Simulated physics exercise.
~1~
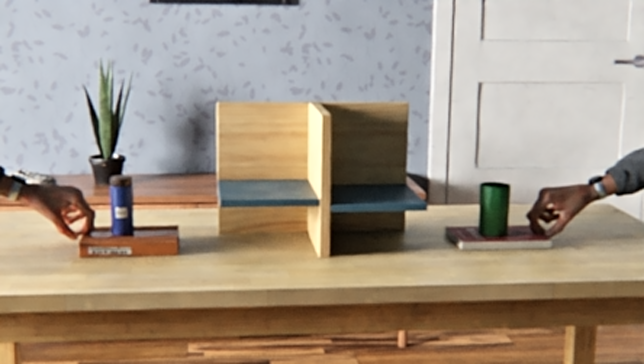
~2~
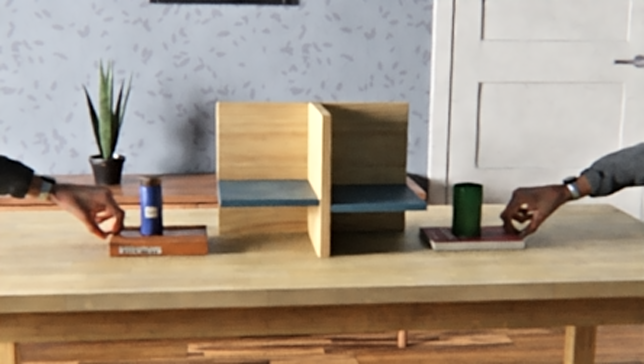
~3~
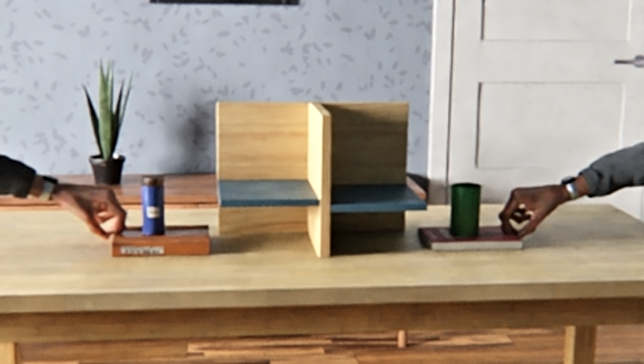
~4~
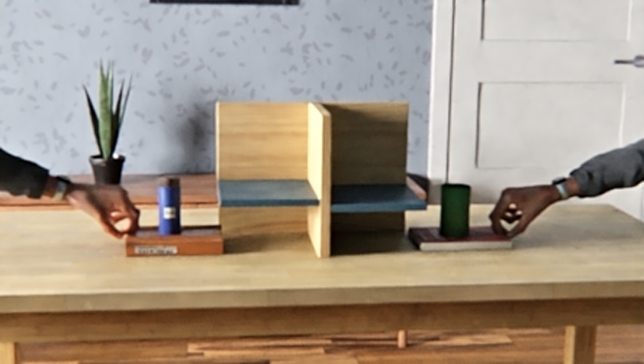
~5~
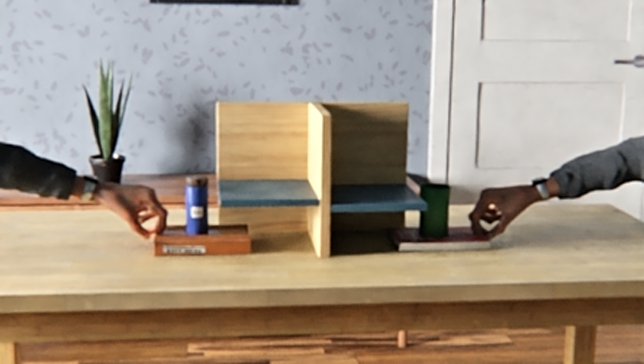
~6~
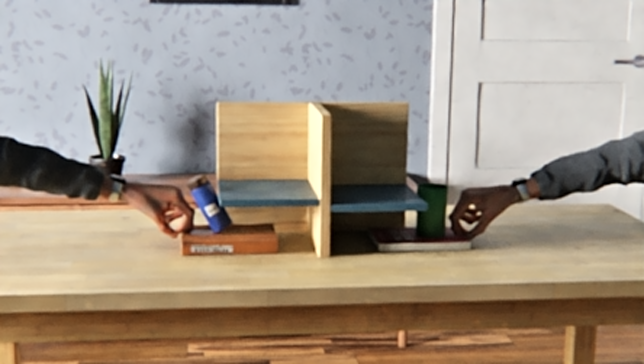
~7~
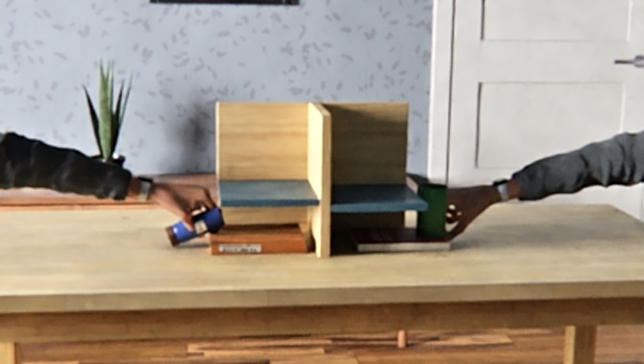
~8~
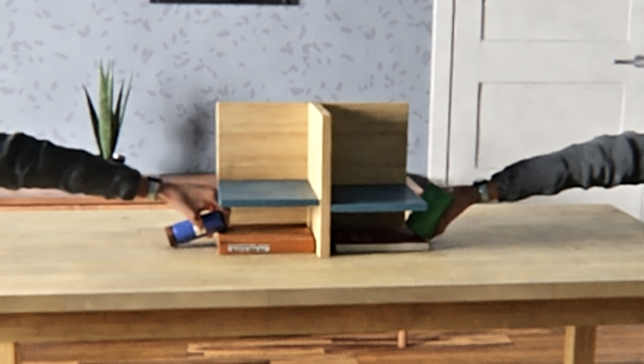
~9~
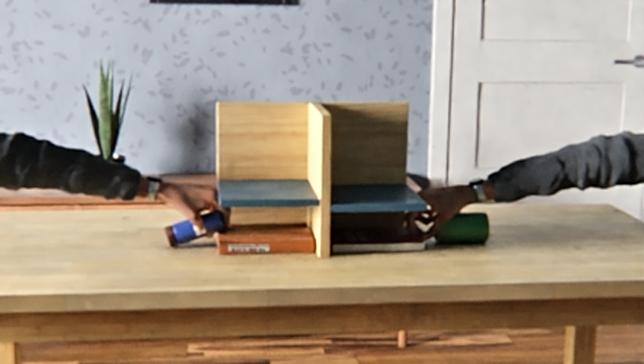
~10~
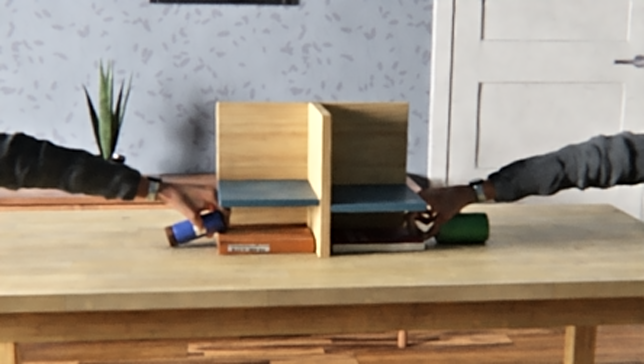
The clip opens on a wooden table where two hands push flat objects toward low blue-grey shelves, an orange box carrying a blue shaker on the left and a red book carrying a green beaker on the right. Both loads slide steadily inward with their passengers upright. As the box goes under the left shelf, the shaker meets the shelf edge, leans back and drops onto its side. The book keeps sliding while the beaker is held back at the right edge, then tips over too. At the end, box and book sit beneath the shelves, with both cylinders lying outside.
